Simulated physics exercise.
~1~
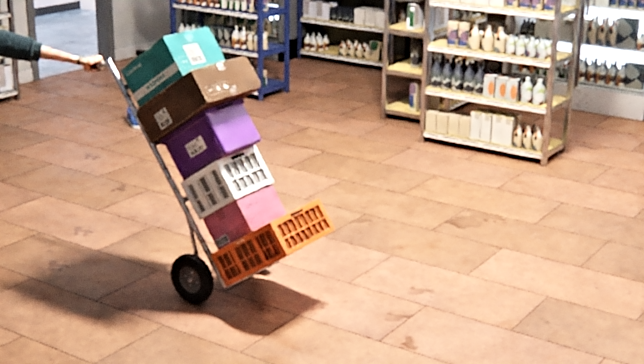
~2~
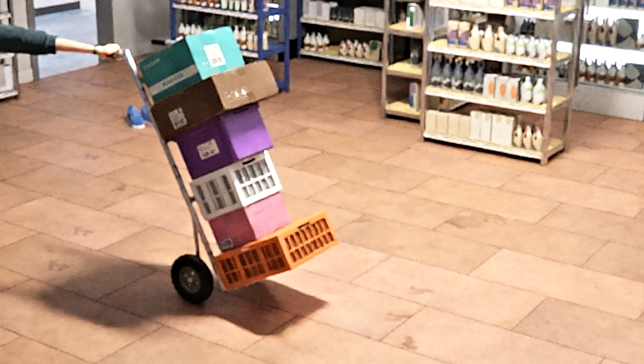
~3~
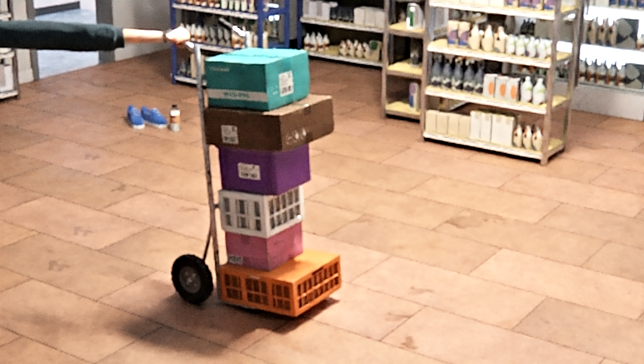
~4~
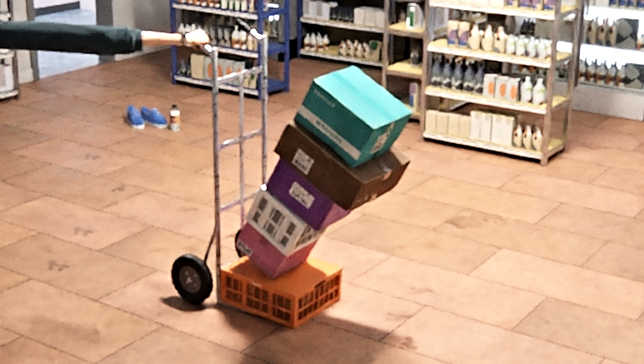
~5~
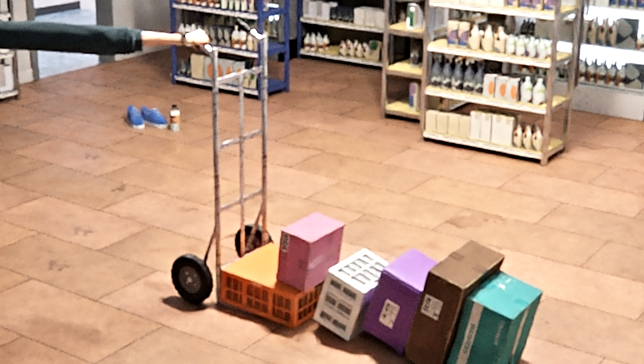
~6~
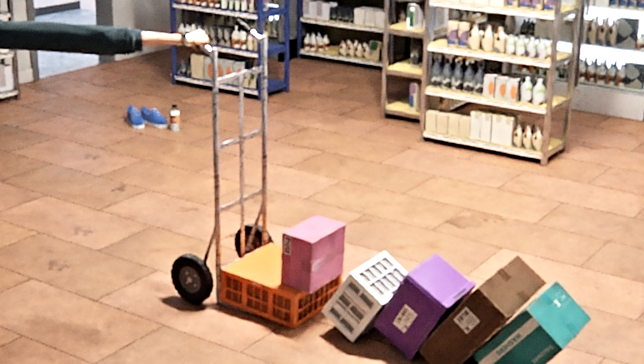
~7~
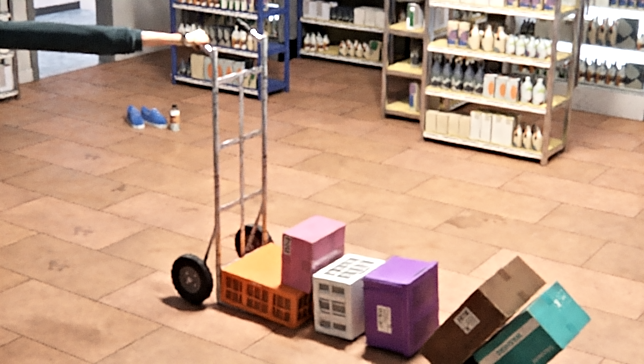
A loaded sack truck, held by an outstretched arm at the left, leans back on a tiled shop floor, seen from above with bottle-filled shelves behind. An orange crate sits at the bottom, with a pink box, white crate, purple tote, brown parcel and turquoise parcel stacked above. The arm swings the truck upright, and it stops while the load above the orange crate pitches to the right. The upper four items spill onto the floor in a leaning row, and the pink box tips over onto the orange crate. The white crate and purple tote settle back leftward, while the brown and turquoise parcels remain slanted.
